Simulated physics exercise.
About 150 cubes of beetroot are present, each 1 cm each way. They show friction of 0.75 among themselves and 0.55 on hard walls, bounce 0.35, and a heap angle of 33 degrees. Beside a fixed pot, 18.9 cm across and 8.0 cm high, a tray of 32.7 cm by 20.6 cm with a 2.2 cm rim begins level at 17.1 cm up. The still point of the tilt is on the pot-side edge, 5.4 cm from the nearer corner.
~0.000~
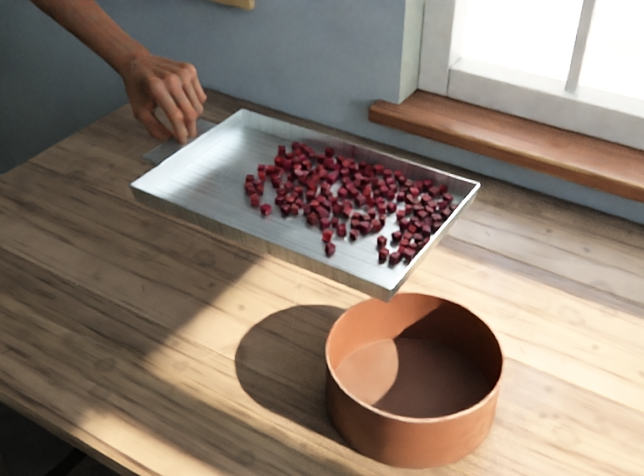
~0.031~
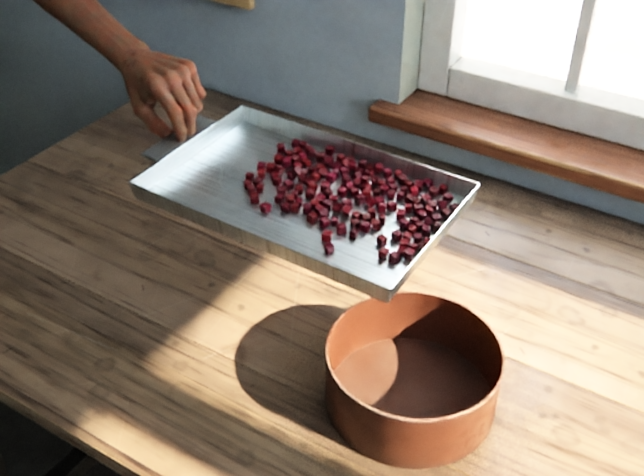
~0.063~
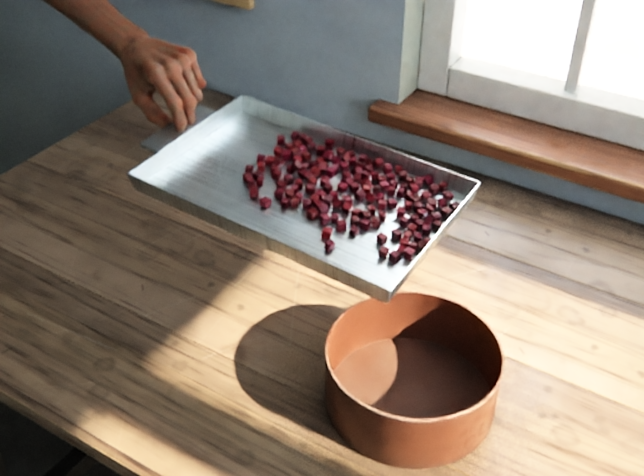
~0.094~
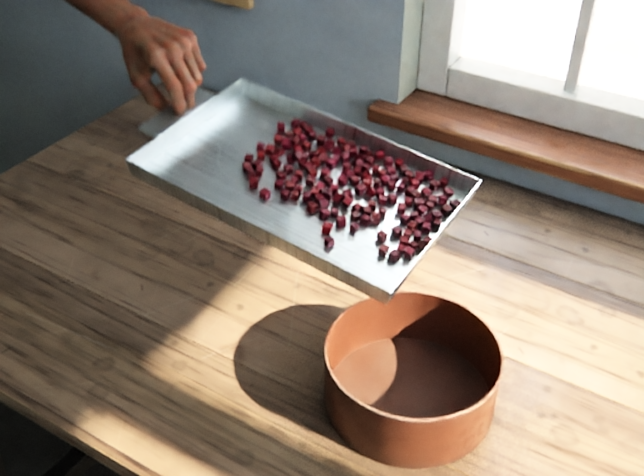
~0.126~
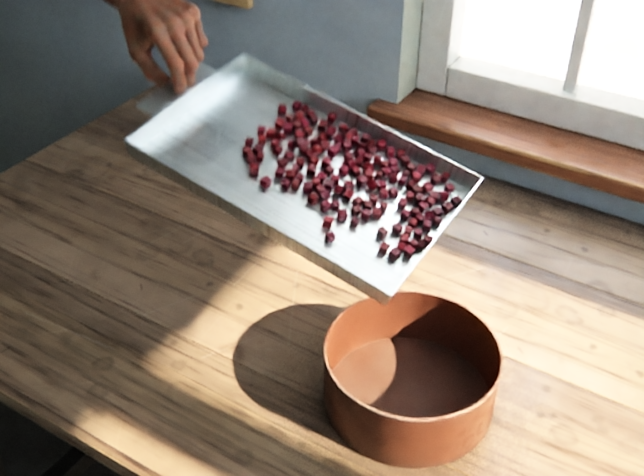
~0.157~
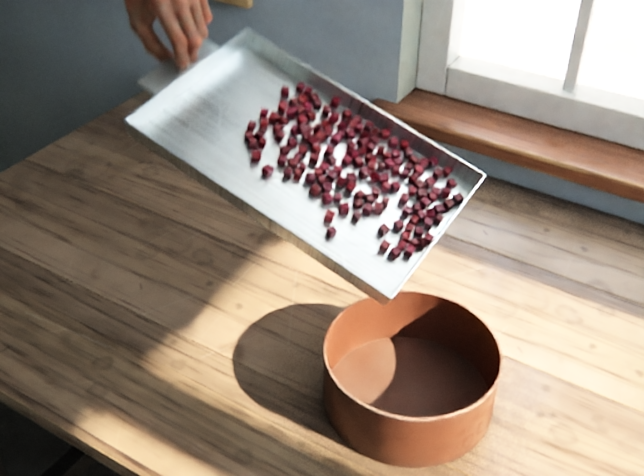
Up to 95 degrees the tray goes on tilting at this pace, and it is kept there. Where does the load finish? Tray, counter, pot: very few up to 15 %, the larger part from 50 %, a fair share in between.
Tray very few; counter a fair share; pot the larger part.
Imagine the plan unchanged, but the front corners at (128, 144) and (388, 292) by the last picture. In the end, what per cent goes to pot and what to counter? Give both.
In the pot: 80 per cent; on the counter: 20 per cent.
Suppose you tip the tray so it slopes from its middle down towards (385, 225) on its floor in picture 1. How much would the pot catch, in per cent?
Roughly 20 % of the pieces.
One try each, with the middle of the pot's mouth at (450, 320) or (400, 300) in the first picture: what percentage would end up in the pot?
First try around 30 %, second around 0 %.
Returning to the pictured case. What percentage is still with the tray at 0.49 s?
Something like 100 percent, roughly.
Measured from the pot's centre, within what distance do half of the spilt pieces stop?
That comes to near 26 cm.
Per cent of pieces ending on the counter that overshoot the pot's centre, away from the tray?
About 100 per cent.
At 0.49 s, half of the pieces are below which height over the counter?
I'd say near 24 cm.
After 0.36 s, tilt 59 degrees; the tray holds 100 %, the pot 0 %.
After 0.49 s, tilt 84 degrees; the tray holds 100 %, the pot 0 %.
After 0.76 s, tilt 95 degrees; the tray holds 5 %, the pot 55 %.
At rest (2.0 s), tray 0 %, counter 35 %, pot 65 %.
